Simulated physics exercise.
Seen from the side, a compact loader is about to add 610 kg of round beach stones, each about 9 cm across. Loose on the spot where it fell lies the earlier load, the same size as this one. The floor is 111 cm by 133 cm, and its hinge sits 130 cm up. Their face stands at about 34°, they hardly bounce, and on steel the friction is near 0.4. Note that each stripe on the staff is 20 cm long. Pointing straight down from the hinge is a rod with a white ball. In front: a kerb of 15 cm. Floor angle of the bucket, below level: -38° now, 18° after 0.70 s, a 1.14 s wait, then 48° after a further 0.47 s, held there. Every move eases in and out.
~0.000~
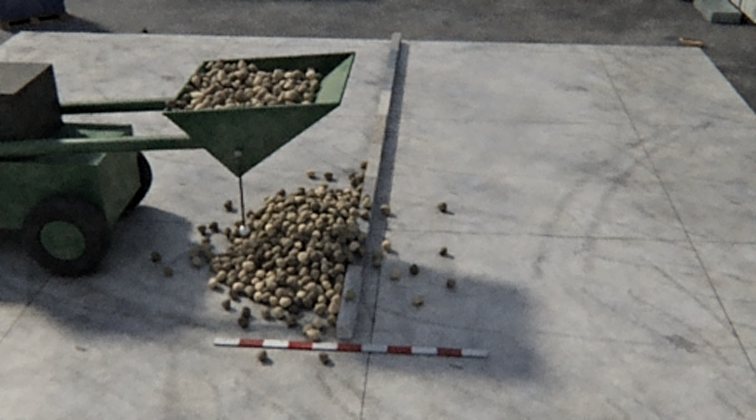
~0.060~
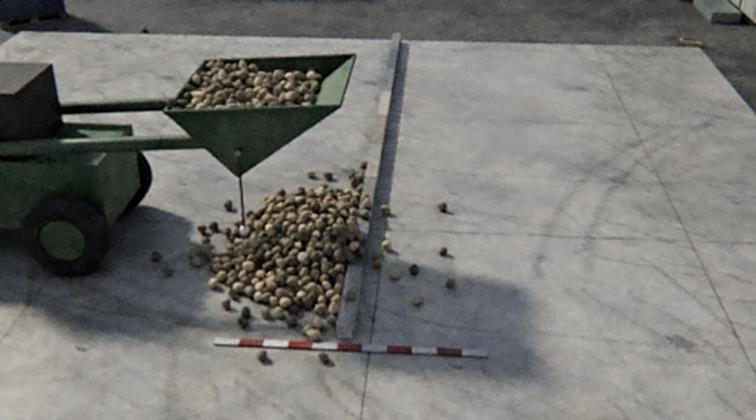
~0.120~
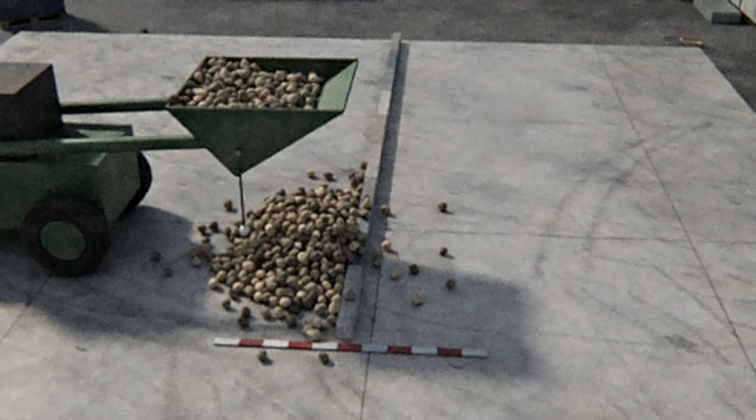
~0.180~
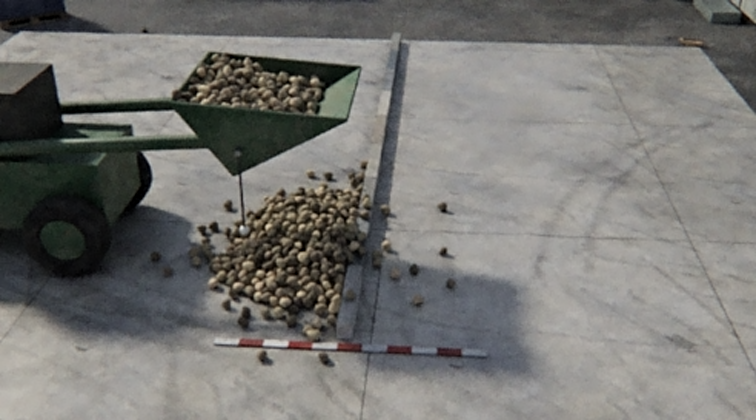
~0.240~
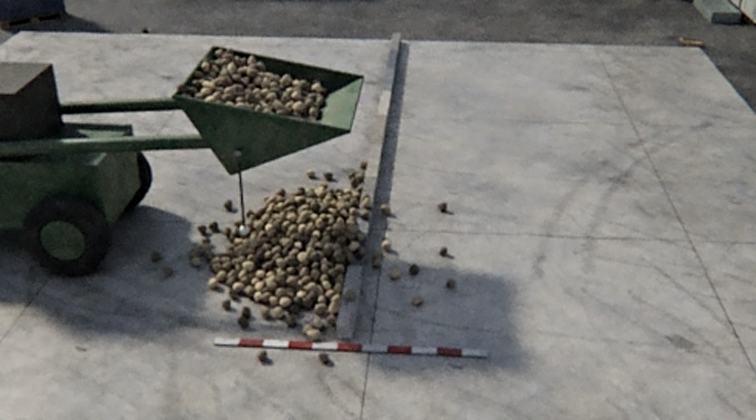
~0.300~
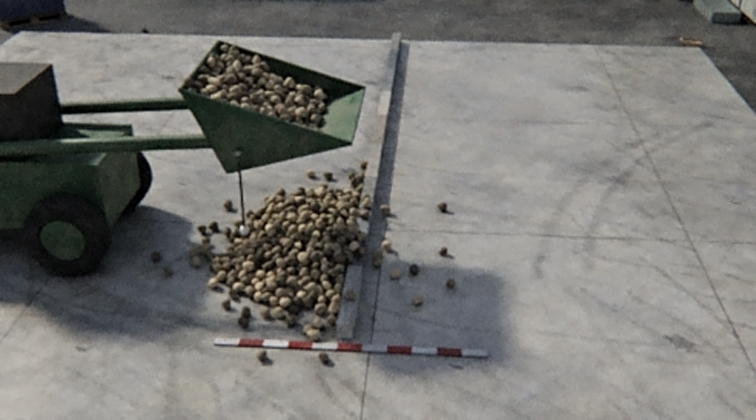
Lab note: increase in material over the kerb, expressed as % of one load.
Increase: 79 %.
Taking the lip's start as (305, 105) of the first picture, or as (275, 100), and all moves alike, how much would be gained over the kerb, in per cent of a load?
Close to 60 per cent, followed by close to 35 per cent.
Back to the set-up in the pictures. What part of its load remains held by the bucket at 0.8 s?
It keeps some 100 percent of its load.
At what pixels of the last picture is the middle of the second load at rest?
Their centre rests close to (400, 239).
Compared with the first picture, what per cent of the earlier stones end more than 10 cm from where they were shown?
About 0 per cent.
After 0.5 s the floor is at 9°; in per cent of one load, 100 in the bucket, 99 on this side of the kerb, 2 over the kerb; the foremost stones are at (417, 253).
After 0.8 s the floor is at 18°; in per cent of one load, 100 in the bucket, 99 on this side of the kerb, 2 over the kerb; the foremost stones are at (417, 253).
After 2.8 s the floor is at 48°; in per cent of one load, 0 in the bucket, 120 on this side of the kerb, 80 over the kerb; the foremost stones are at (599, 237).
After 5.6 s the floor is at 48°; in per cent of one load, 0 in the bucket, 120 on this side of the kerb, 80 over the kerb; the foremost stones are at (602, 237). Net gain over the kerb, 79.
